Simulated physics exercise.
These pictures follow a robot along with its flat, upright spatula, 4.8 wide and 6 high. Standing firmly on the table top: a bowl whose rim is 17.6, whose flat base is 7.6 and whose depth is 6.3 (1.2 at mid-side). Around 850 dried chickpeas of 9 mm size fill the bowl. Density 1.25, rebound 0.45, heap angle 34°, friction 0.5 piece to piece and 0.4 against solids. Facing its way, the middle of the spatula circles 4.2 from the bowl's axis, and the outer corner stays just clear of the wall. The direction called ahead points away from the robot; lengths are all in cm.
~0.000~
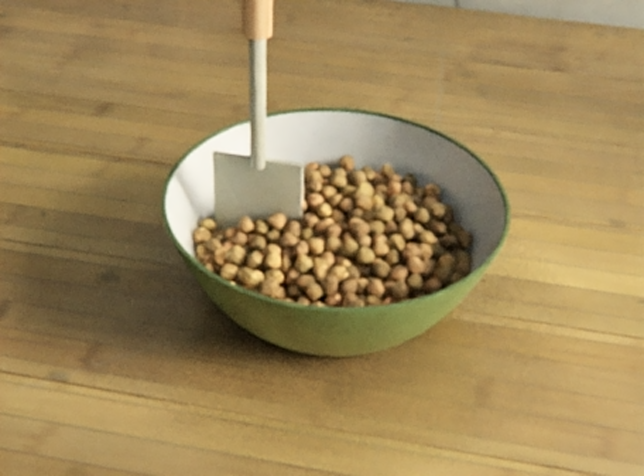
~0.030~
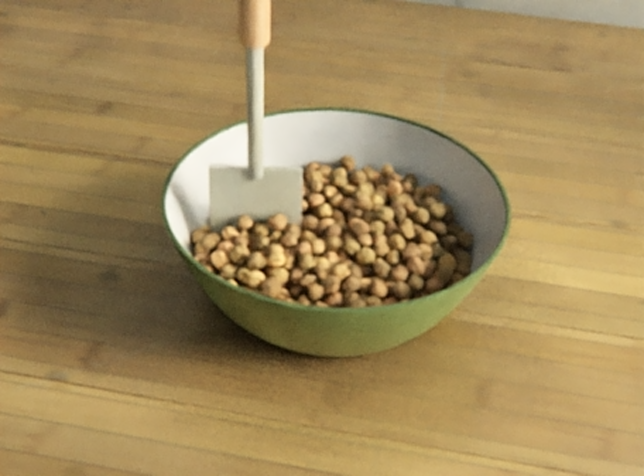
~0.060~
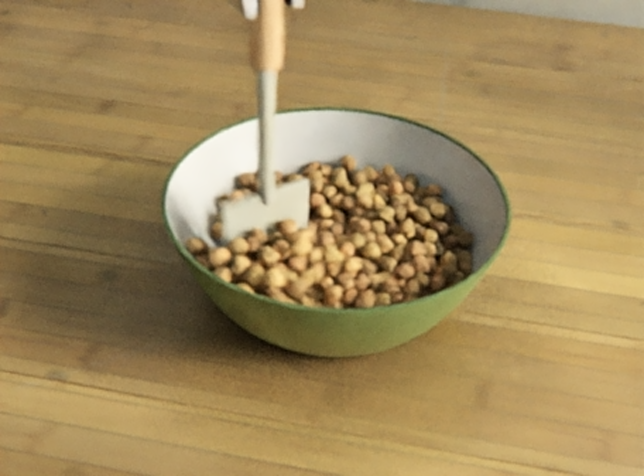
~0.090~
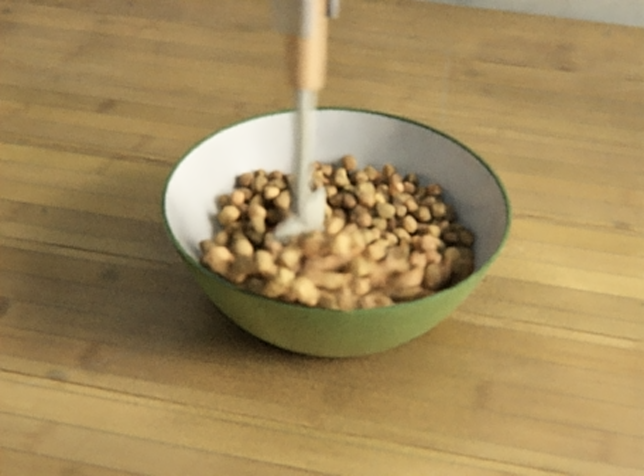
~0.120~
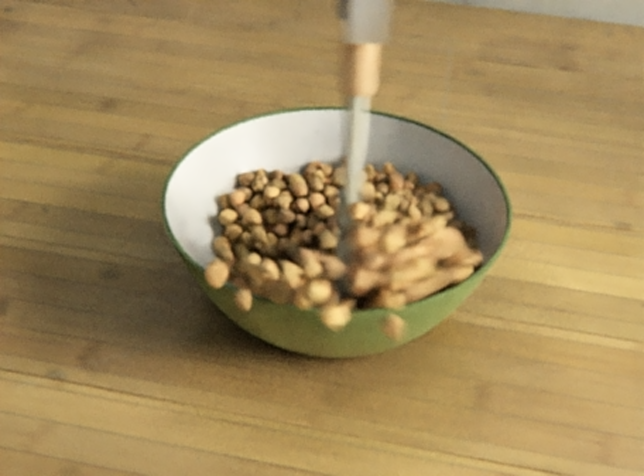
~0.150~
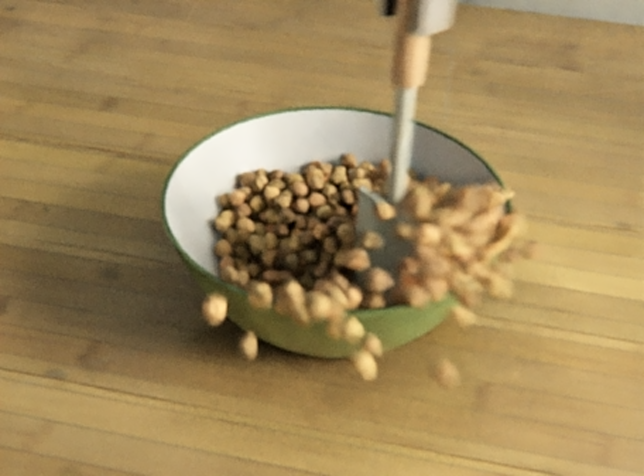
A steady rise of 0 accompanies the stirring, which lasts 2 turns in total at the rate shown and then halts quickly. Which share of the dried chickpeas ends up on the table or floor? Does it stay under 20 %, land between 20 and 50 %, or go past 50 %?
It goes past 50 %.
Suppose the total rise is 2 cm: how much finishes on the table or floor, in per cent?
I'd put it at about 45 per cent.
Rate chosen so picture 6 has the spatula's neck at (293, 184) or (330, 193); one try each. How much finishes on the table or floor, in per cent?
Near 35 per cent for the first, near 45 per cent for the second.
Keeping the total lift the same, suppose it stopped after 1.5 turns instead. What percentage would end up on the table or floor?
55 %.
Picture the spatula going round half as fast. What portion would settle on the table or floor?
Near 35 in a hundred, it would be.
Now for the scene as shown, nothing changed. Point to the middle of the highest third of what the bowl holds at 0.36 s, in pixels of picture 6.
Roughly pixel (221, 212).
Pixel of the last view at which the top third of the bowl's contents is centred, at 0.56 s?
Centre, approx.: (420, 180).
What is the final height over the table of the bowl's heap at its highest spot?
Roughly 5.5 centimetres.
After 0.36 s, 4° round, highest piece 11 above the table; 519 in the bowl, 150 on the table or floor, 181 in flight or on the tool.
After 0.56 s, 227° round, highest piece 10 above the table; 404 on the table or floor, 386 in the bowl, 60 in flight or on the tool.
After 0.87 s, 0° round, highest piece 6 above the table; 518 on the table or floor, 331 in the bowl, 1 in flight or on the tool.
After 1.57 s, 0° round, highest piece 6 above the table; 519 on the table or floor, 331 in the bowl.
At rest, 519 on the table or floor, 331 in the bowl. That is 61 % on the table or floor.
